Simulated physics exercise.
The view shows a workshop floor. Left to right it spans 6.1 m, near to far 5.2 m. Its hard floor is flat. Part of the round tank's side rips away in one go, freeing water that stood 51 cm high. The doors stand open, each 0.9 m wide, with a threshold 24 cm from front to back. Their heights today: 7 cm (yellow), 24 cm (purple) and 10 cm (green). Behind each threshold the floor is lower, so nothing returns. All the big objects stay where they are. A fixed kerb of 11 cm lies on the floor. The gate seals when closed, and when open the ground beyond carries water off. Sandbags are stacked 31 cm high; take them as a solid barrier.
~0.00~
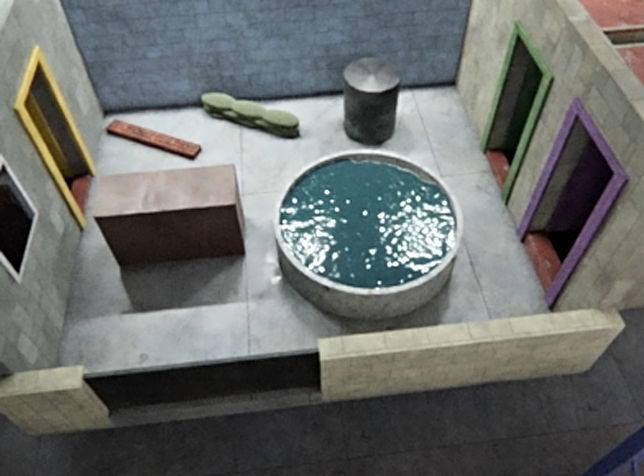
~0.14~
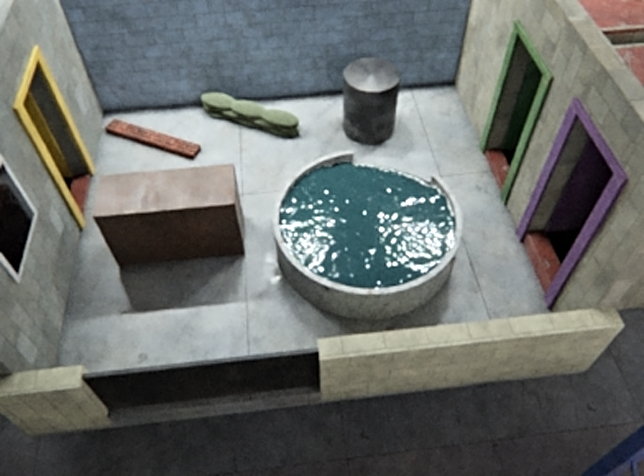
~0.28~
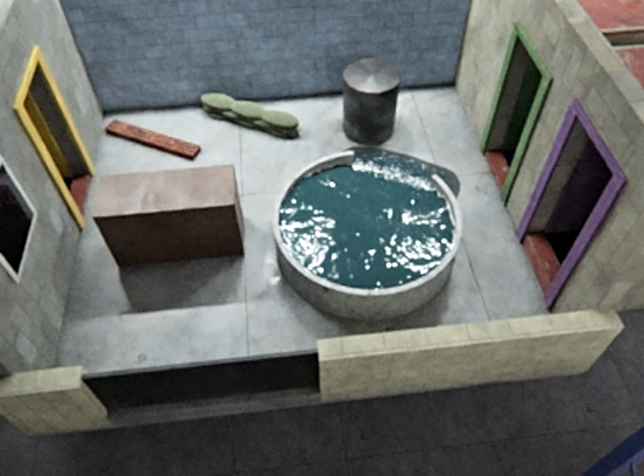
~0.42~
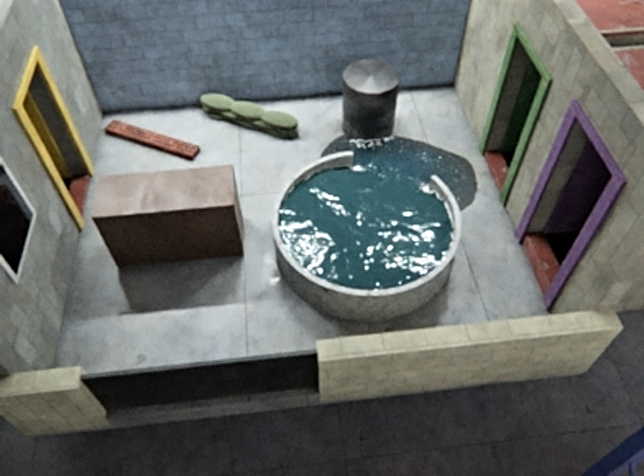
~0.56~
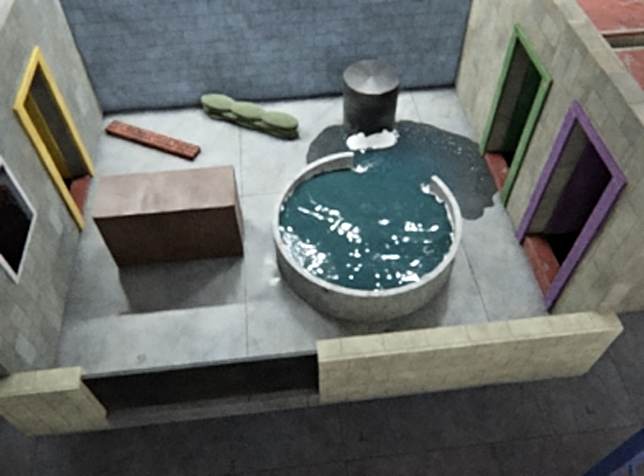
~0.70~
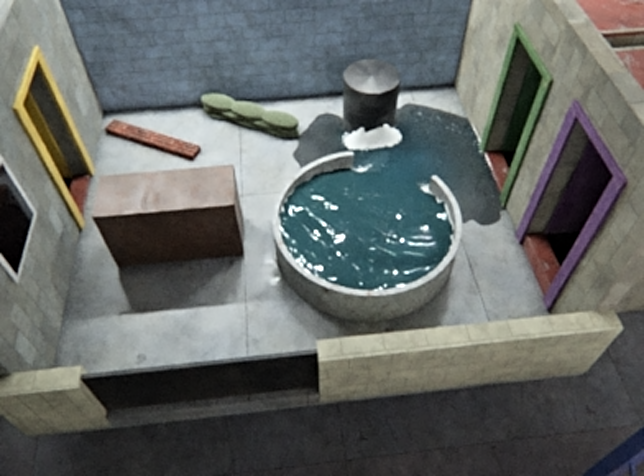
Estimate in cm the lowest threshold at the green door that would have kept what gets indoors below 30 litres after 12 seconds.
At least 13.5 cm or so.
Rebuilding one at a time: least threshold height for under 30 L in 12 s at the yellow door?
About 6.0 cm at yellow.
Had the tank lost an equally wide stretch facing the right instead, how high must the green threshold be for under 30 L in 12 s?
Some 18 cm.
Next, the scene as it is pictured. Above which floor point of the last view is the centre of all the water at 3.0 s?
Around (375, 182).
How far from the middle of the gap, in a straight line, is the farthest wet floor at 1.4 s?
About 2.6 m.
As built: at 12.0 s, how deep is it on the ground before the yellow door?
Some 8.0 cm.
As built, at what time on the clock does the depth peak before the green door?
Around 2.8 s.
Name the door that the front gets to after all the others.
It is the yellow one.
After 1.4 s water covers 20 % of the floor, deepest (44 cm) near (448, 89); 13 cm at the green door, 2 litres in over its 10 cm threshold.
After 3.0 s water covers 40 % of the floor, deepest (32 cm) near (438, 90); 15 cm at the green door, 35 litres in over its 10 cm threshold.
After 12.0 s water covers 95 % of the floor, deepest (11 cm) near (47, 404); 9 cm at the green door, 81 litres in over its 10 cm threshold.
At the green door as built, the water arrived by 0.6 s and peaked near 15 cm at 2.8 s.
Run again over the same 12 s with other heights there, 52 litres in over 11.5 cm, 12 litres over 16 cm. The limit of 30 litres is kept from about 13.5 cm up.
